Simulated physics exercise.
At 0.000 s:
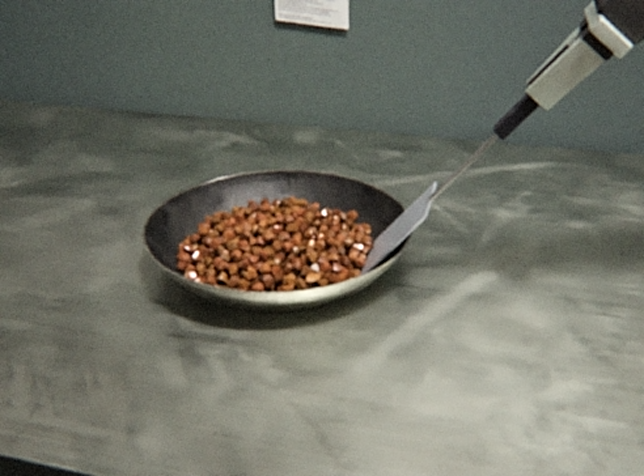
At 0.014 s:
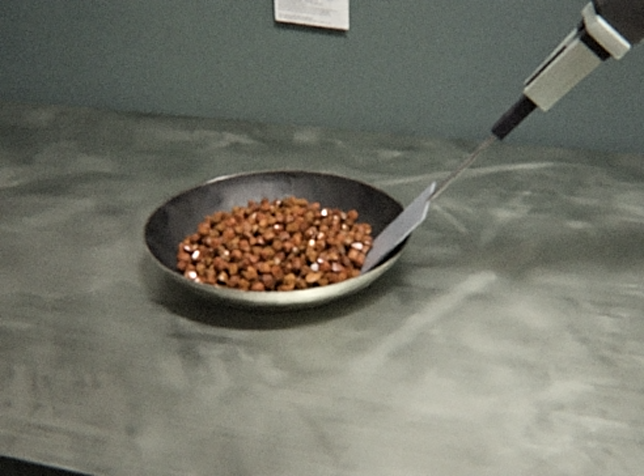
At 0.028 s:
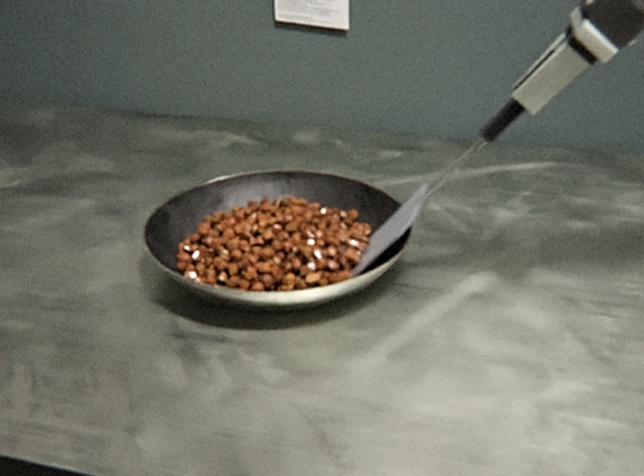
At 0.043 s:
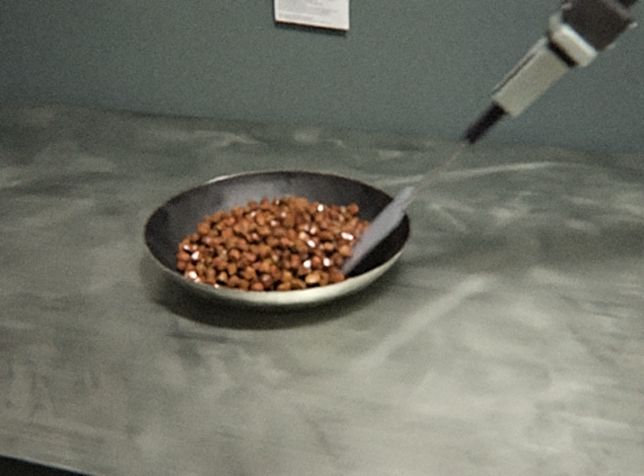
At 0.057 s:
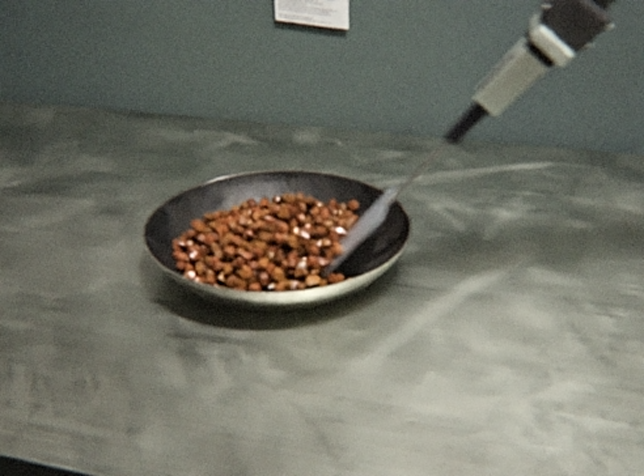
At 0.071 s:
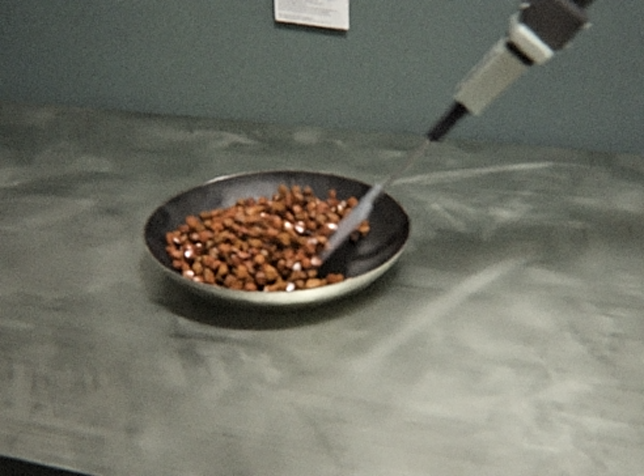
On a mottled grey table top, a robot arm pushing a spatula leftward through reddish-brown pellets heaped in a frying pan.
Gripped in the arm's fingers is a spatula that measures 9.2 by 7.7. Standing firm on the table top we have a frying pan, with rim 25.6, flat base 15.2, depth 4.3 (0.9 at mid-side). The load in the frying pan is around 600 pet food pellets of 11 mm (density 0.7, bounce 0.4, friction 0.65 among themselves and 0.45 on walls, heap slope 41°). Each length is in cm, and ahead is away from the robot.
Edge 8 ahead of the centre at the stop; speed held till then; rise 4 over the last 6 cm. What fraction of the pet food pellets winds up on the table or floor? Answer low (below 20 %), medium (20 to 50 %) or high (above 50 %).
Medium.
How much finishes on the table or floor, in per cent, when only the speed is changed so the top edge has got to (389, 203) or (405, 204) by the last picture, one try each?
I'd estimate close to 20 and 10 in a hundred.
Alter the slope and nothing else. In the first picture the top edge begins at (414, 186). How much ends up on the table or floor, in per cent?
25 percent or thereabouts.
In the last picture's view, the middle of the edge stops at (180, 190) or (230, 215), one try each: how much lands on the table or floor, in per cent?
Estimates, in order: 35 % and 10 %.
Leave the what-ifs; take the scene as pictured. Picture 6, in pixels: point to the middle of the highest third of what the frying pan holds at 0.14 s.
About pixel (225, 219).
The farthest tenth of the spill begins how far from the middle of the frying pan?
Distance from centre: Approx. 40 cm.
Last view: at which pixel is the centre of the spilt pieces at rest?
Centre of the spill: Approx. (35, 222).
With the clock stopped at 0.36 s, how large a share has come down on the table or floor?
Some 15 per cent of the load.
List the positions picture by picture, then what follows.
In the first frame, spatula top edge at (431, 199), sloping 52°; upper third of the load around (278, 239), from x 180 to 370, top at y 200; 595 in the frying pan.
In the second frame, spatula top edge at (429, 199), sloping 52°; upper third of the load around (278, 239), from x 180 to 370, top at y 200.
In the third frame, spatula top edge at (420, 201), sloping 52°; upper third of the load around (280, 239), from x 180 to 365, top at y 200.
In the fourth frame, spatula top edge at (404, 203), sloping 52°; upper third of the load around (282, 236), from x 180 to 365, top at y 200.
In the fifth frame, spatula top edge at (388, 203), sloping 52°; upper third of the load around (279, 231), from x 175 to 365, top at y 200.
In the sixth frame, spatula top edge at (371, 201), sloping 52°; upper third of the load around (275, 228), from x 170 to 365, top at y 190; 595 in the frying pan.
By 0.11 s, sloping 52°, highest piece 7 above the table; 595 in the frying pan.
By 0.14 s, sloping 52°, highest piece 8 above the table; 594 in the frying pan, 1 on the blade or in flight.
By 0.36 s, sloping 52°, highest piece 12 above the table; 441 in the frying pan, 101 on the table or floor, 53 on the blade or in flight.
By 1.41 s, sloping 52°, highest piece 5 above the table; 441 in the frying pan, 154 on the table or floor.
Final count, 441 in the frying pan, 154 on the table or floor. That is 26 % on the table or floor.
